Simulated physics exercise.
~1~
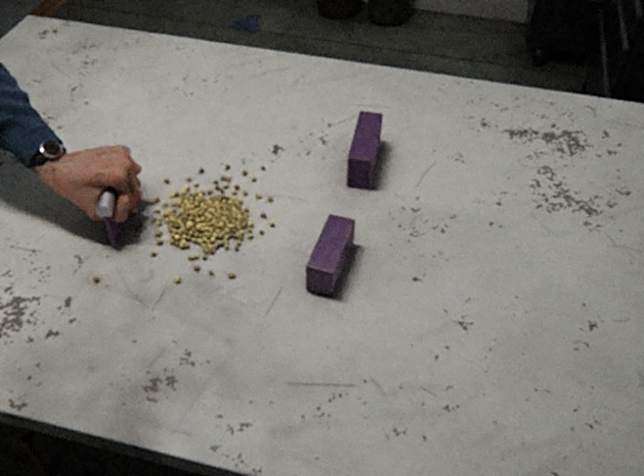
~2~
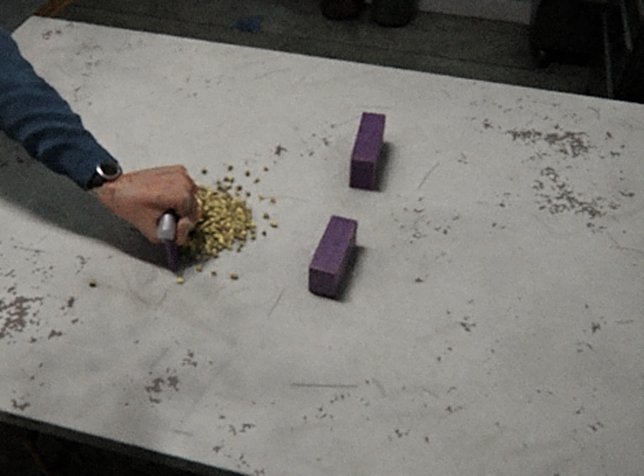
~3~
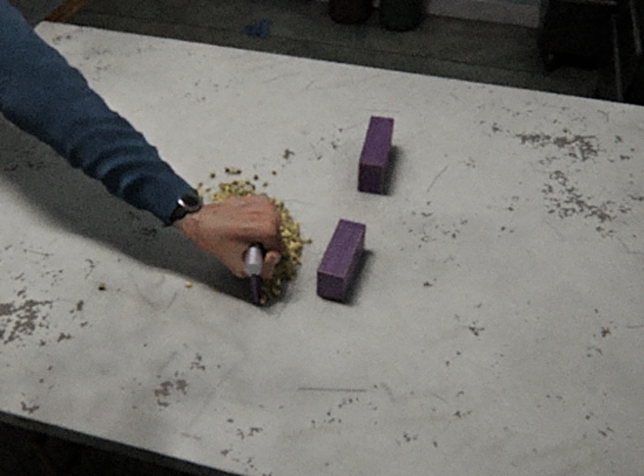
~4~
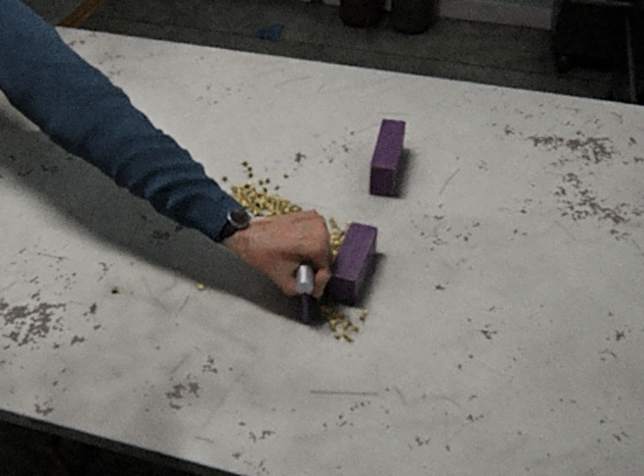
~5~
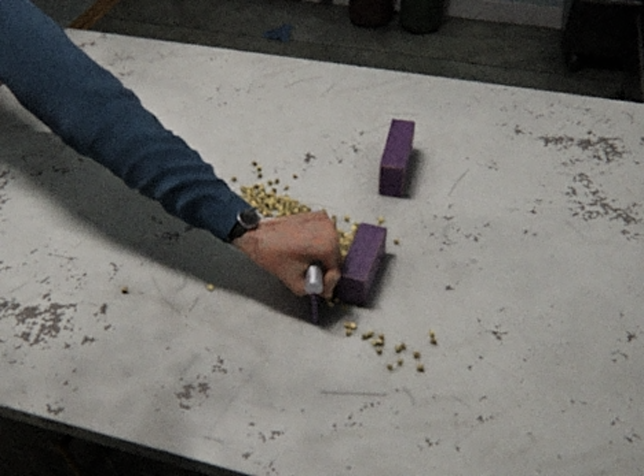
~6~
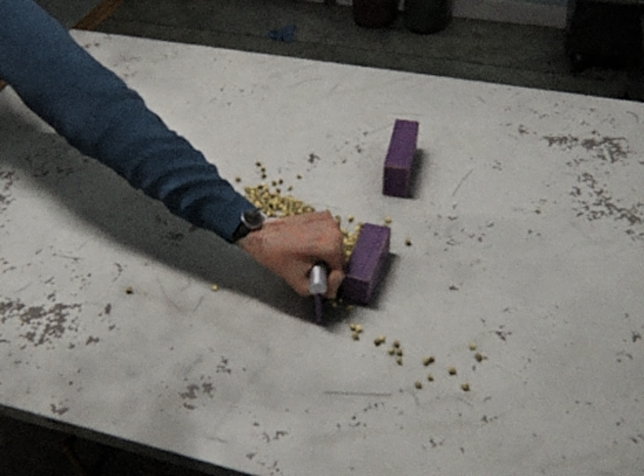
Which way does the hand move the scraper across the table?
The hand moves the scraper to the right, into the beans and towards the purple blocks.
On a pale scuffed tabletop, a hand pushing a scraper right through spilt soya beans, most stopping before two purple blocks.
